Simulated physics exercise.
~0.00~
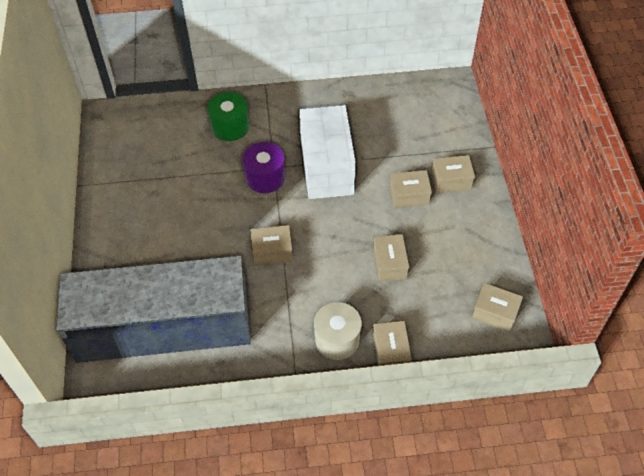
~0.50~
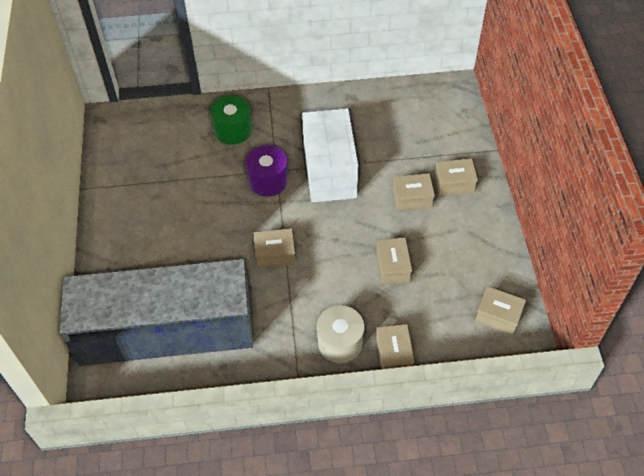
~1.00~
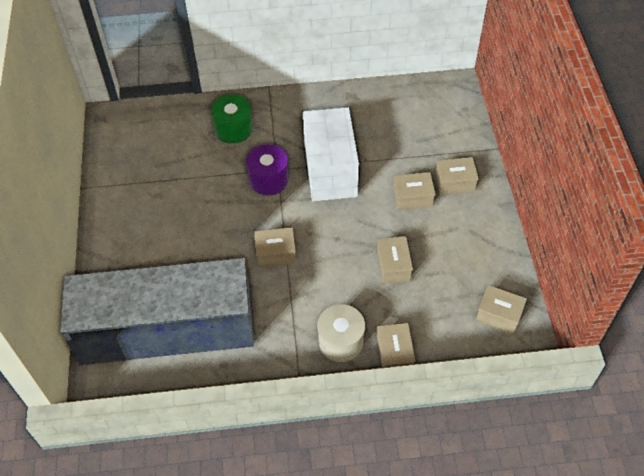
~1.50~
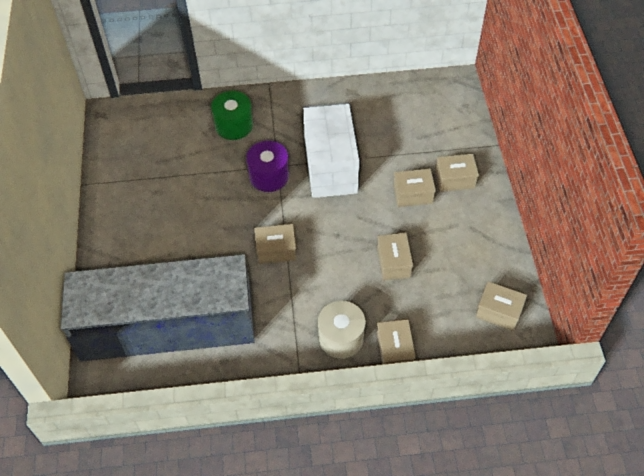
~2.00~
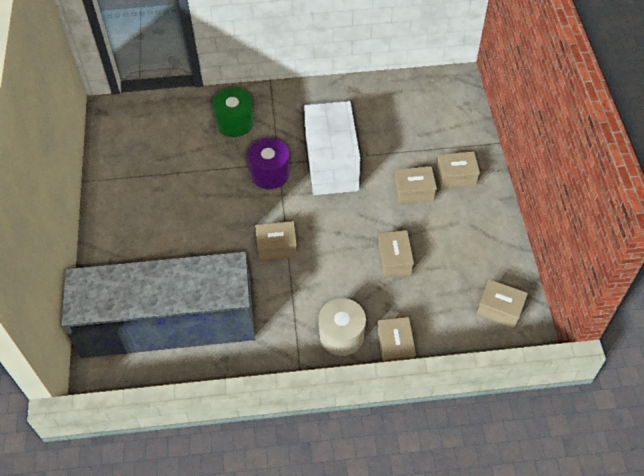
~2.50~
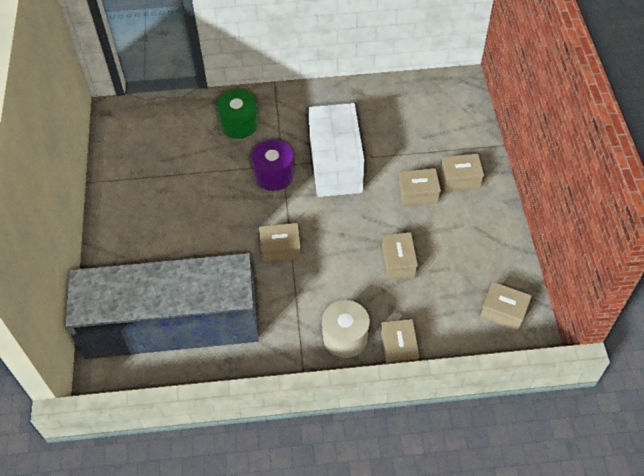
Paving outside a small open-topped shop dulling from reddish brown to grey while the tubs, boxes and counter inside stay still.
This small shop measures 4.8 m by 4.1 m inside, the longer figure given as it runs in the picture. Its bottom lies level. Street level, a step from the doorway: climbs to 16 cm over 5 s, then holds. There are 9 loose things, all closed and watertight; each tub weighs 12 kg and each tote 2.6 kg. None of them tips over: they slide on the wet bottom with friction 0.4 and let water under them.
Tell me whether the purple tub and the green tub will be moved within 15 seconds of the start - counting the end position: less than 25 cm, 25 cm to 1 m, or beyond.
Purple tub: No real move. Green tub: No real move.
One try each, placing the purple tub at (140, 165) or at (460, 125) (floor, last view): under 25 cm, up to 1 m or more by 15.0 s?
The first time it wanders far off, the second time it hardly drifts.
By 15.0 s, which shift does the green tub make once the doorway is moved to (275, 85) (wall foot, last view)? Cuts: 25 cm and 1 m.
With that change, the green tub edges a short distance.
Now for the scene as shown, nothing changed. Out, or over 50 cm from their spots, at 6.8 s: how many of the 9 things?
I get 0.
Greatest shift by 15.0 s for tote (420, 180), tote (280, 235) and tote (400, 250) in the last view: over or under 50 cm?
Note - in order: Farther; farther; farther.
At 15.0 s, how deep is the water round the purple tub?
About 3 cm.
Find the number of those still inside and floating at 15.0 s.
At that time the total is 6.
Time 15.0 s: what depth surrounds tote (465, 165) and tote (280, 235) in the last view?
Depth approx. 4 cm / 8 cm.
After 3.5 s the purple tub is near (272, 156), 0.0 m from its start, aground; the green tub is near (236, 104), 0.0 m from its start, aground; 0 afloat.
After 6.8 s the purple tub is near (272, 156), 0.0 m from its start, aground; the green tub is near (236, 104), 0.0 m from its start, aground; 0 afloat.
After 11.0 s the purple tub is near (272, 156), 0.0 m from its start, aground; the green tub is near (236, 104), 0.0 m from its start, aground; 2 afloat.
After 15.0 s the purple tub is near (272, 156), 0.0 m from its start, aground; the green tub is near (236, 104), 0.0 m from its start, aground; 6 afloat.
